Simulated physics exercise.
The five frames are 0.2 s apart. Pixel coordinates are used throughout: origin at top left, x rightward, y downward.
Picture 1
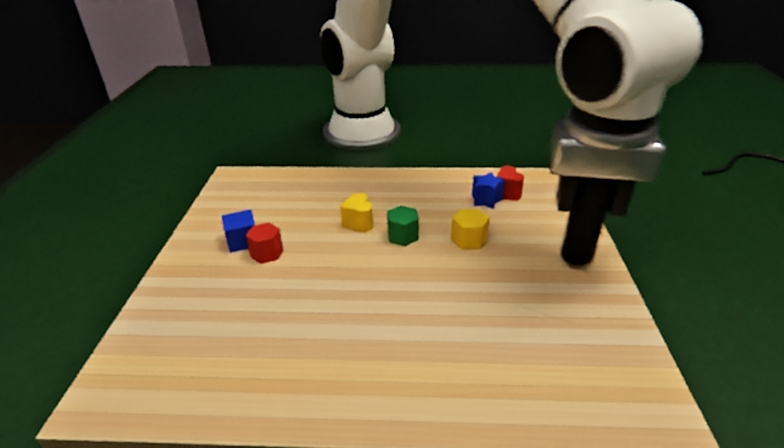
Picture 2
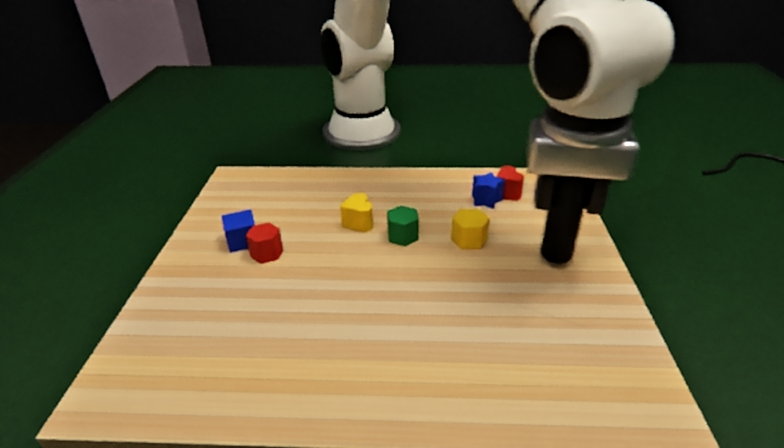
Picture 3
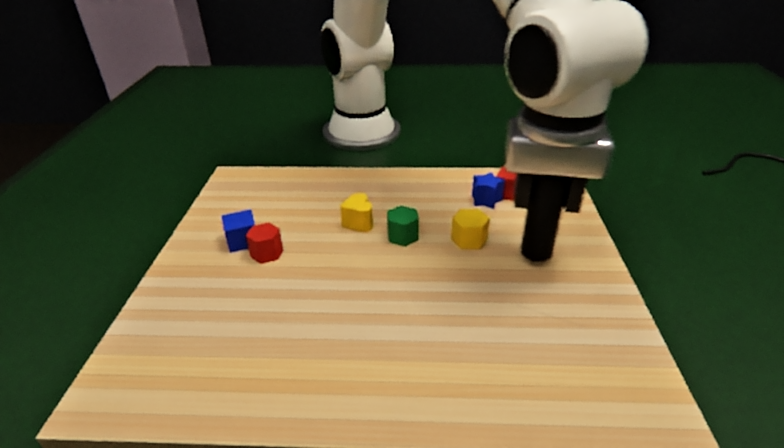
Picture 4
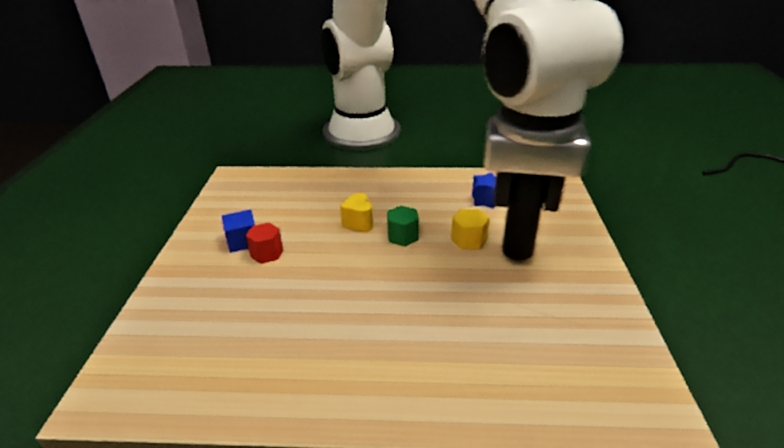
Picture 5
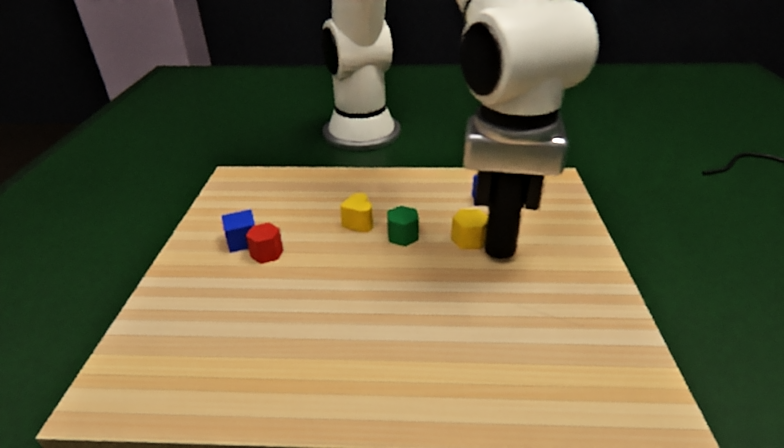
At first, a white robot arm holds a dark rod upright near the right edge of a wooden board scattered with small red, blue, yellow and green blocks. The arm then slides the rod steadily left, passing in front of the red and blue blocks at the back, until it is beside the yellow hexagonal block, while the blocks stay still.
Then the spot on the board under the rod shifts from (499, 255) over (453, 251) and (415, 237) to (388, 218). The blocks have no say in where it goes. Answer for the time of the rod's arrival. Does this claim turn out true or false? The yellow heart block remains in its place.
That is false.
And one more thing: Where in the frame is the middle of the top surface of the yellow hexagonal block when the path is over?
I predict (451, 208).
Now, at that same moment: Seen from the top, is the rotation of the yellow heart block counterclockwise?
No
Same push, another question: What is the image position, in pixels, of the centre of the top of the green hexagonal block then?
It will end up at (362, 205).
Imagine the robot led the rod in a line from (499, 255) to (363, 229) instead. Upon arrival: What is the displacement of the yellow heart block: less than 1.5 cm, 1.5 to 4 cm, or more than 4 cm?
Final distance: More than 4 cm.
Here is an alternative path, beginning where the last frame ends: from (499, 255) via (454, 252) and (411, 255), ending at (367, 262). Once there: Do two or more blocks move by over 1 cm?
No - that is not the case.
What follows on the original path. One third of the way, rod (454, 245); yellow hexagonal block (453, 210), turned 70° clockwise.
Two thirds of the way, rod (414, 231); yellow heart block (355, 202); green hexagonal block (384, 209), turned 15° anticlockwise; yellow hexagonal block (451, 208), turned 85° clockwise.
At the end, rod (388, 212); yellow heart block (337, 201), turned 40° clockwise; green hexagonal block (362, 205), turned 80° anticlockwise; yellow hexagonal block (451, 208), turned 85° clockwise.
